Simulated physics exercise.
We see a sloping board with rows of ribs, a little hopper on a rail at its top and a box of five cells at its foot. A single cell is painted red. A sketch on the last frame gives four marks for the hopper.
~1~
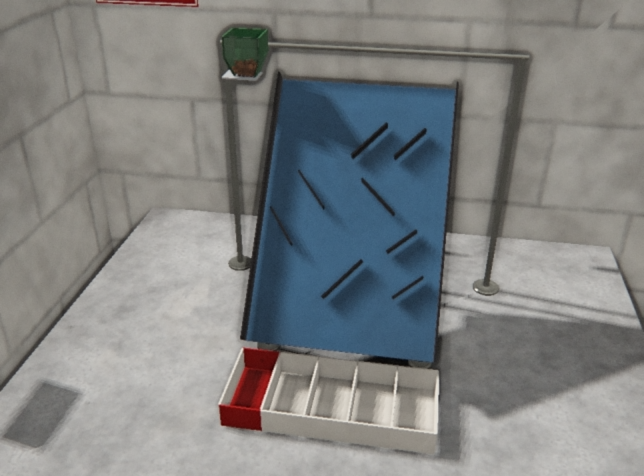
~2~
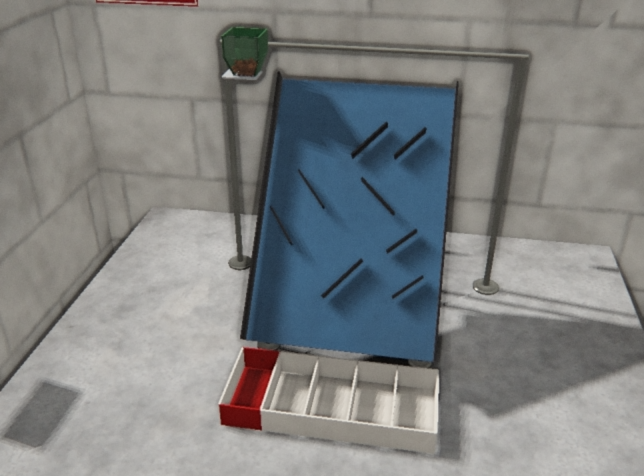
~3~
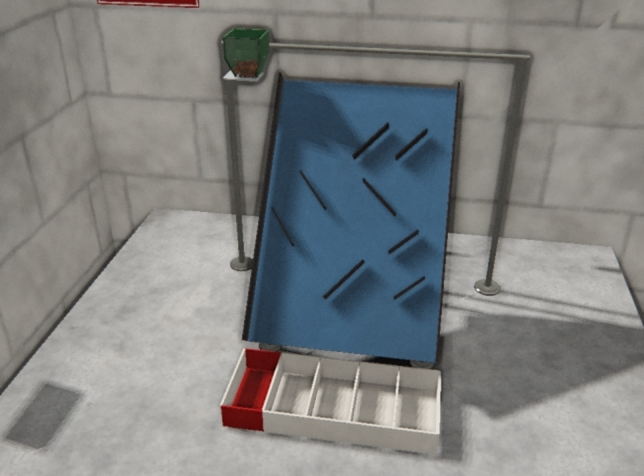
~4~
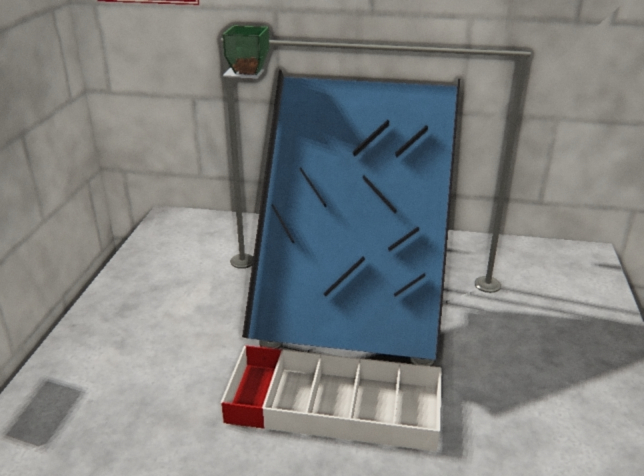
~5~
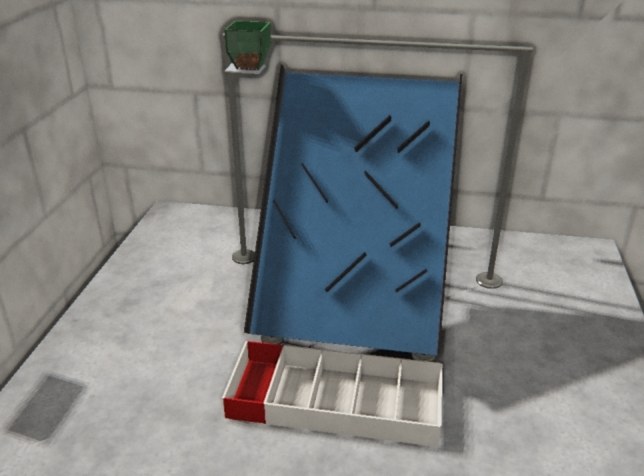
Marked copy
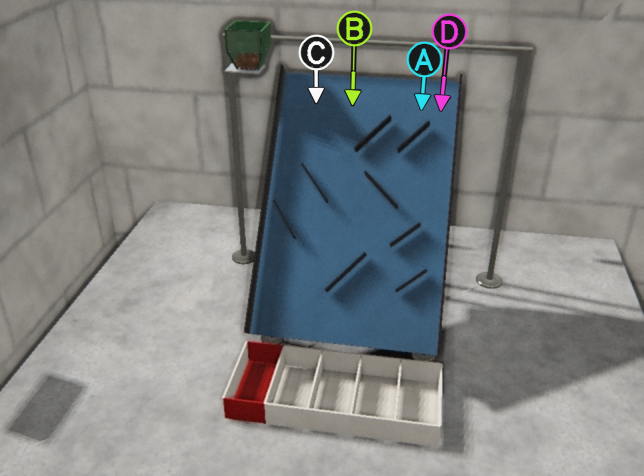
To begin with, a green hopper with small reddish contents sits on a rail above the upper left of a sloping blue board with dark ribs, and a five-cell box with a red leftmost cell lies below. The view shifts very slightly, while the hopper, ribs and box show no clear movement.
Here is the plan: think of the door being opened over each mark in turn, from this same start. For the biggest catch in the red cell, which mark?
Go for B.
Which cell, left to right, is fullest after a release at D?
It is the fifth one.
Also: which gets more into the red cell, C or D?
It is C.
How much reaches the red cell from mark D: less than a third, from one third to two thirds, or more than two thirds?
Less than a third.
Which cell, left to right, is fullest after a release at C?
It is the second one.
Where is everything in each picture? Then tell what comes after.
The first picture shows hopper at (247, 66), cereal balls, door shut.
The second picture shows ribs (351, 154) to (387, 122), (395, 155) to (426, 128), (298, 169) to (323, 206).
The third picture shows ribs (363, 178) to (395, 213), (272, 207) to (292, 243), (388, 251) to (418, 230).
The fourth picture shows ribs (324, 295) to (364, 257), (394, 295) to (425, 274).
The fifth picture shows red cell at (245, 409), number 1 of 5 from the left.
On the marked copy, mark A meets the board at (421, 103); mark B meets the board at (352, 99); mark C meets the board at (316, 97); mark D meets the board at (441, 105).
With A, a small part in the red cell, most in other cells, a stray few outside the box.
With B, about half in the red cell, about half in other cells, a stray few outside the box.
With C, about a quarter in the red cell, about two thirds in other cells.
With D, a small part in the red cell, most in other cells, a stray few outside the box.
